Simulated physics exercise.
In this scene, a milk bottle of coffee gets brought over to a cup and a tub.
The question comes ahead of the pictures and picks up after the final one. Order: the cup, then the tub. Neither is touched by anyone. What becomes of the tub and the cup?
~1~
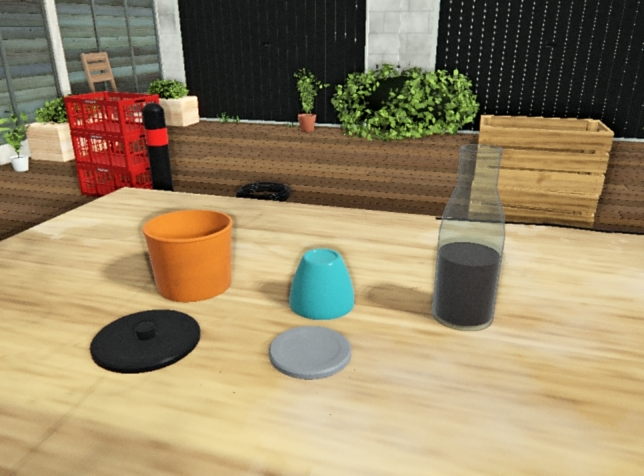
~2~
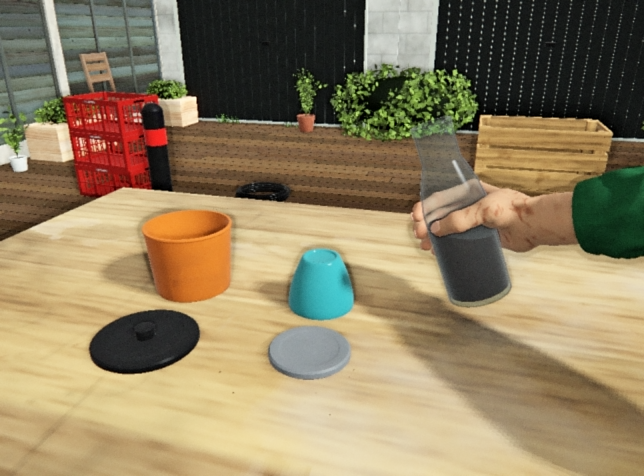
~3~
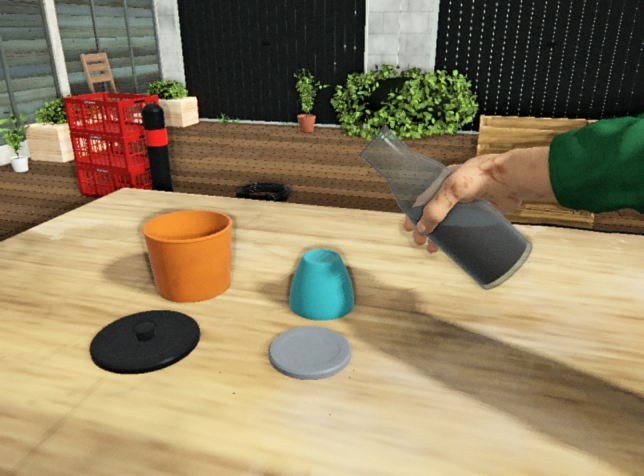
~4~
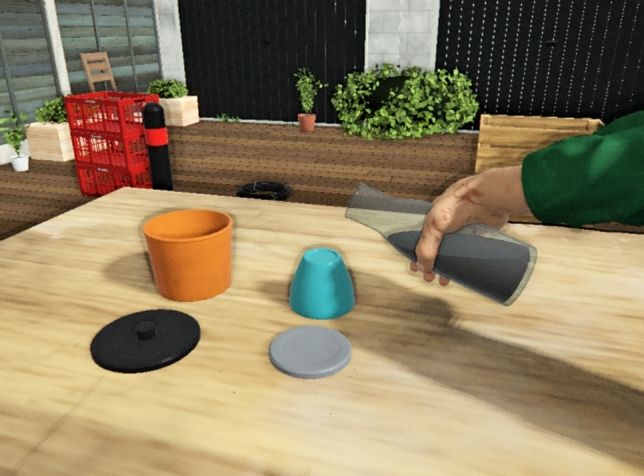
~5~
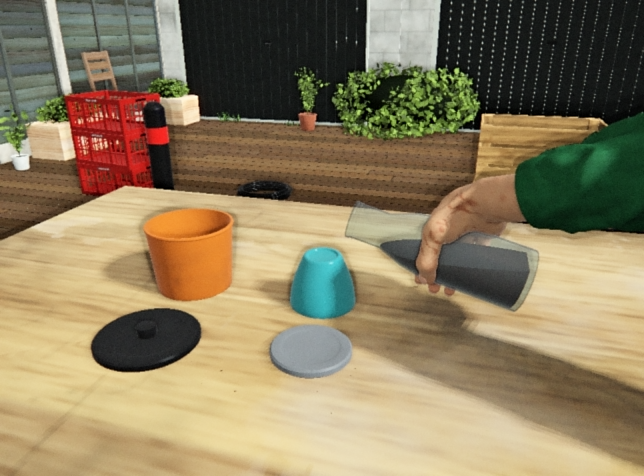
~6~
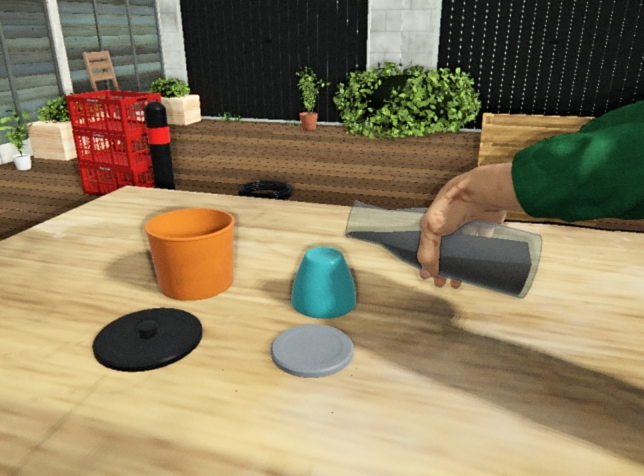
As I see it, the tub gets some; the cup gets nothing.
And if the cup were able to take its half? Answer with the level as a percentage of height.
It reaches about 75 percent of its height.
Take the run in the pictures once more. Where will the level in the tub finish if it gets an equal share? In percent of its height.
The level sits near 20 per cent of the height.
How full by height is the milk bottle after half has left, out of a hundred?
About 20 %.
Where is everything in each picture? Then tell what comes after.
Before the pour; milk bottle (472, 235) about a third full; cup (322, 282) upside down; tub (192, 256) open, in the first picture.
The milk bottle is on its way; milk bottle (455, 208) tipped 20° with all of its load; cup (321, 282) upside down, in the second picture.
Tilting; milk bottle (437, 201) tipped 50° with all of its load; tub (192, 257) open, in the third picture.
No stream yet; milk bottle (432, 237) tipped 70° with all of its load; cup (322, 282) upside down, in the fourth picture.
Still nothing leaves it; milk bottle (433, 248) tipped 75° with all of its load; tub (193, 255) open, in the fifth picture.
On the point of pouring; milk bottle (435, 241) tipped 80° with all of its load; cup (324, 281) upside down; tub (194, 255) open, in the sixth picture.
A moment on, it runs off the upturned base of the cup.
Further on, the coffee goes into the tub.
When it is over, the cup is empty, in a puddle; the tub has its share inside.
